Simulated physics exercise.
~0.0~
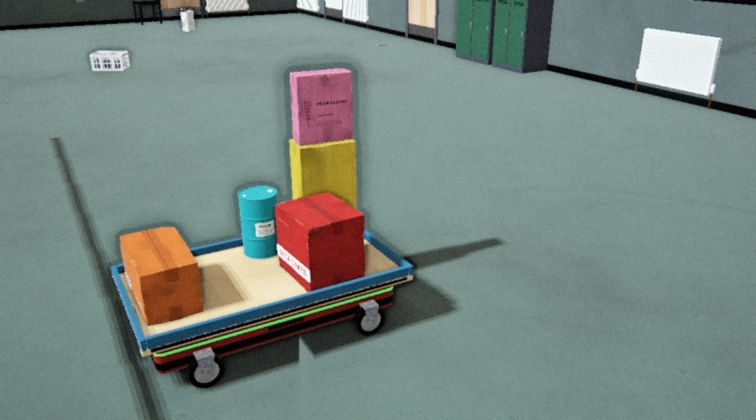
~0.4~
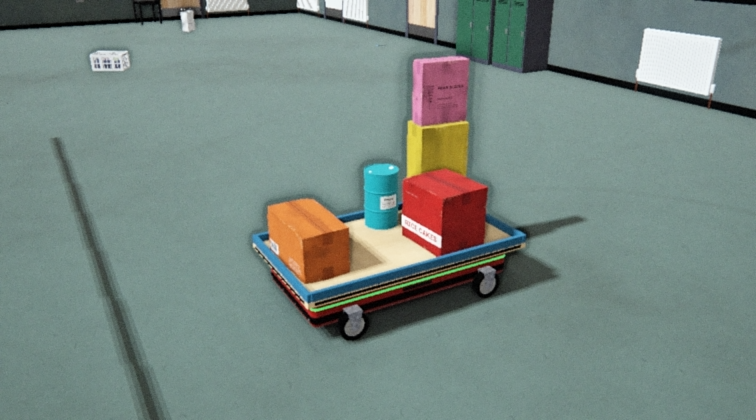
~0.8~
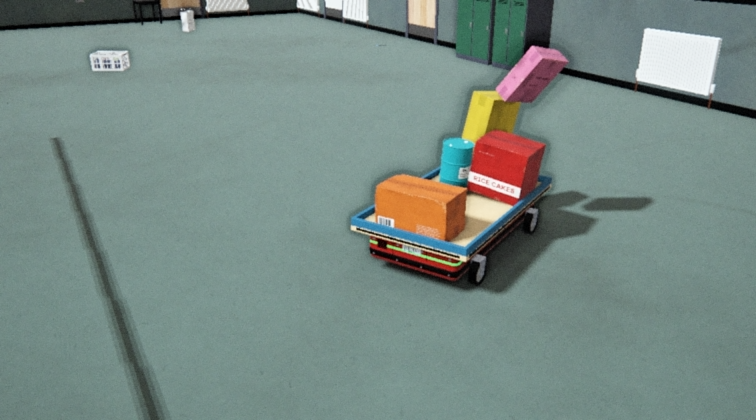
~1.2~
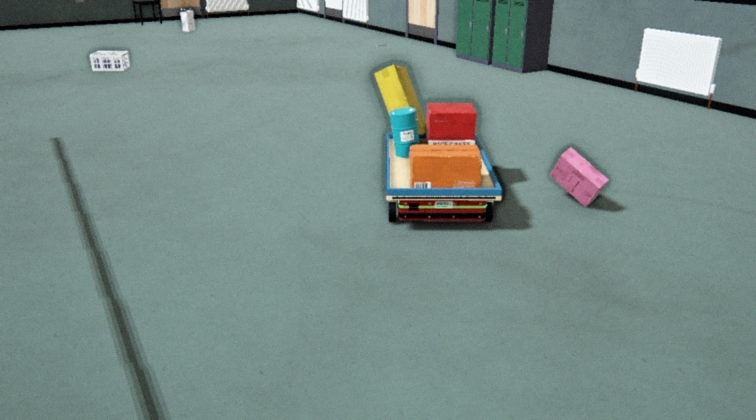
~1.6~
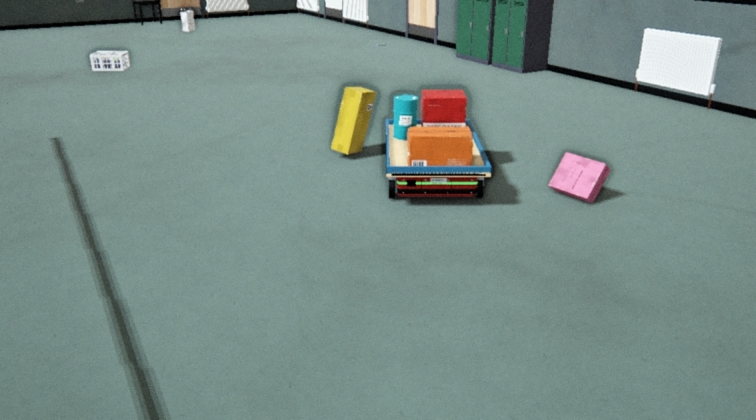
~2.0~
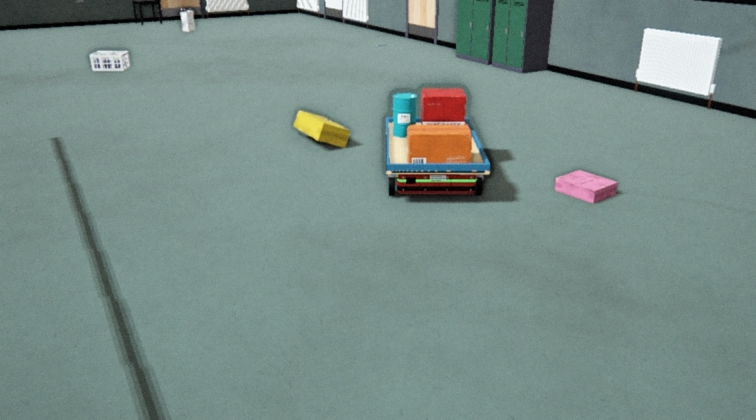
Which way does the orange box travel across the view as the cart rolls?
The orange box moves to the right, riding on the cart as it also heads farther away.
